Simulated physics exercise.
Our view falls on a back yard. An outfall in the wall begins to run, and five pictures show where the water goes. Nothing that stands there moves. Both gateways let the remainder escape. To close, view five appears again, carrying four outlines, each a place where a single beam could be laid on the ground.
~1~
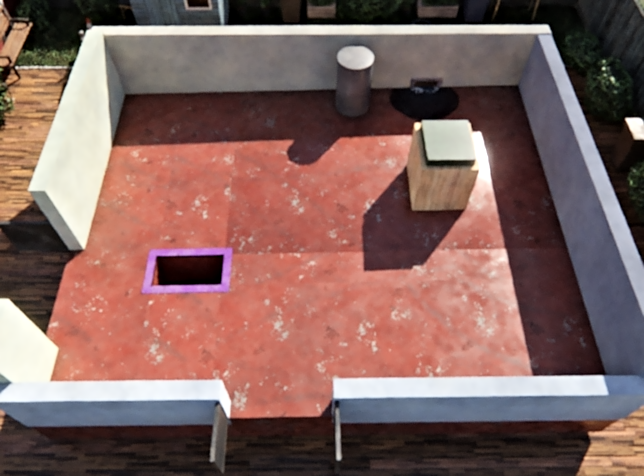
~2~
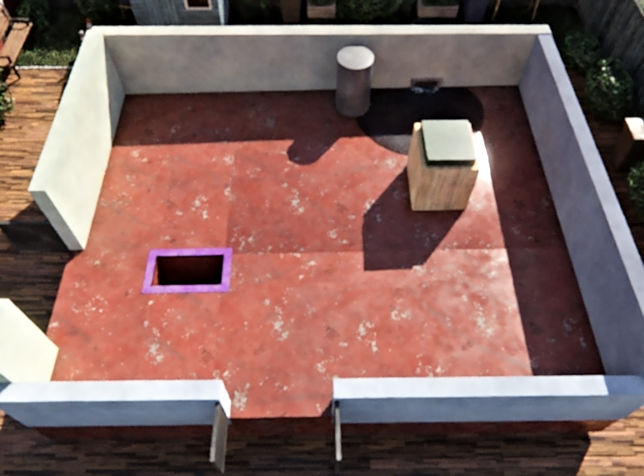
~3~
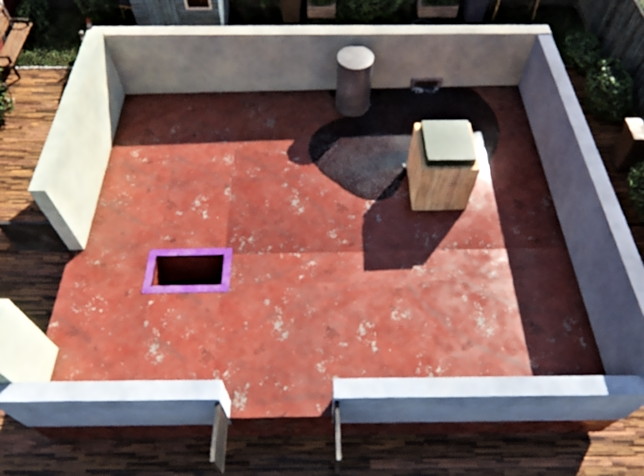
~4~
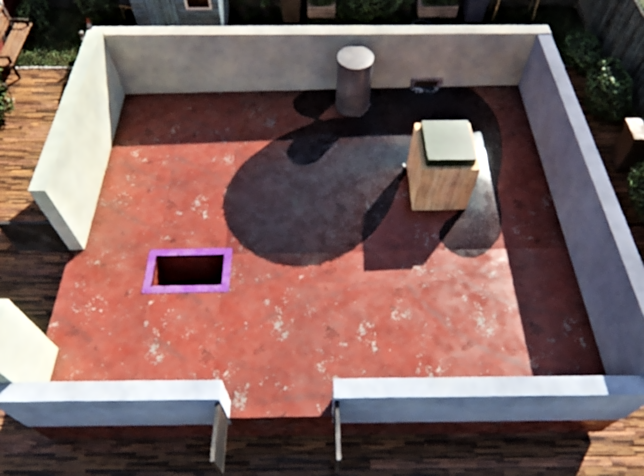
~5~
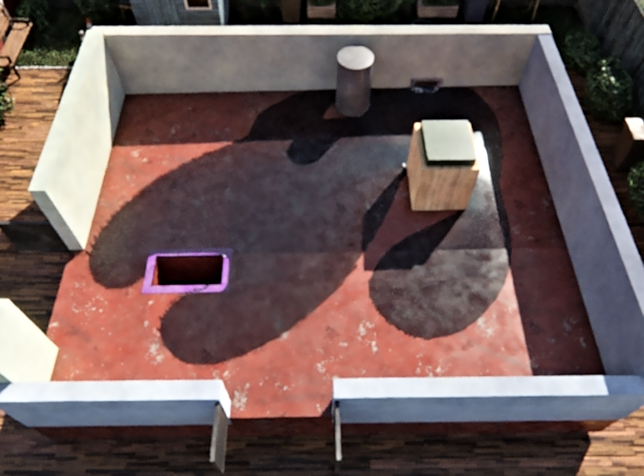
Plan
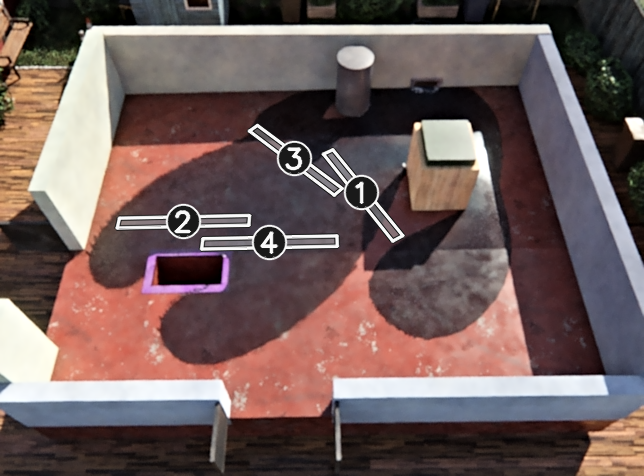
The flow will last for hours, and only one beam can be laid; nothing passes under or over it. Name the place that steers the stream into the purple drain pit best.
Take 2.
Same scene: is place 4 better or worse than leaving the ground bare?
It is worse.
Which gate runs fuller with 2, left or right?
The left gate.
On the marked copy, 1 from (328, 151) to (397, 238); 2 from (118, 223) to (249, 220); 3 from (253, 128) to (338, 191); 4 from (202, 243) to (337, 241).
If 1 is chosen, about 6 % of the stream goes into the purple drain pit, about 93 % out by the gates.
If 2 is chosen, about 23 % of the stream goes into the purple drain pit, about 76 % out by the gates.
If 3 is chosen, about 7 % of the stream goes into the purple drain pit, about 93 % out by the gates.
If 4 is chosen, about 8 % of the stream goes into the purple drain pit, about 91 % out by the gates.
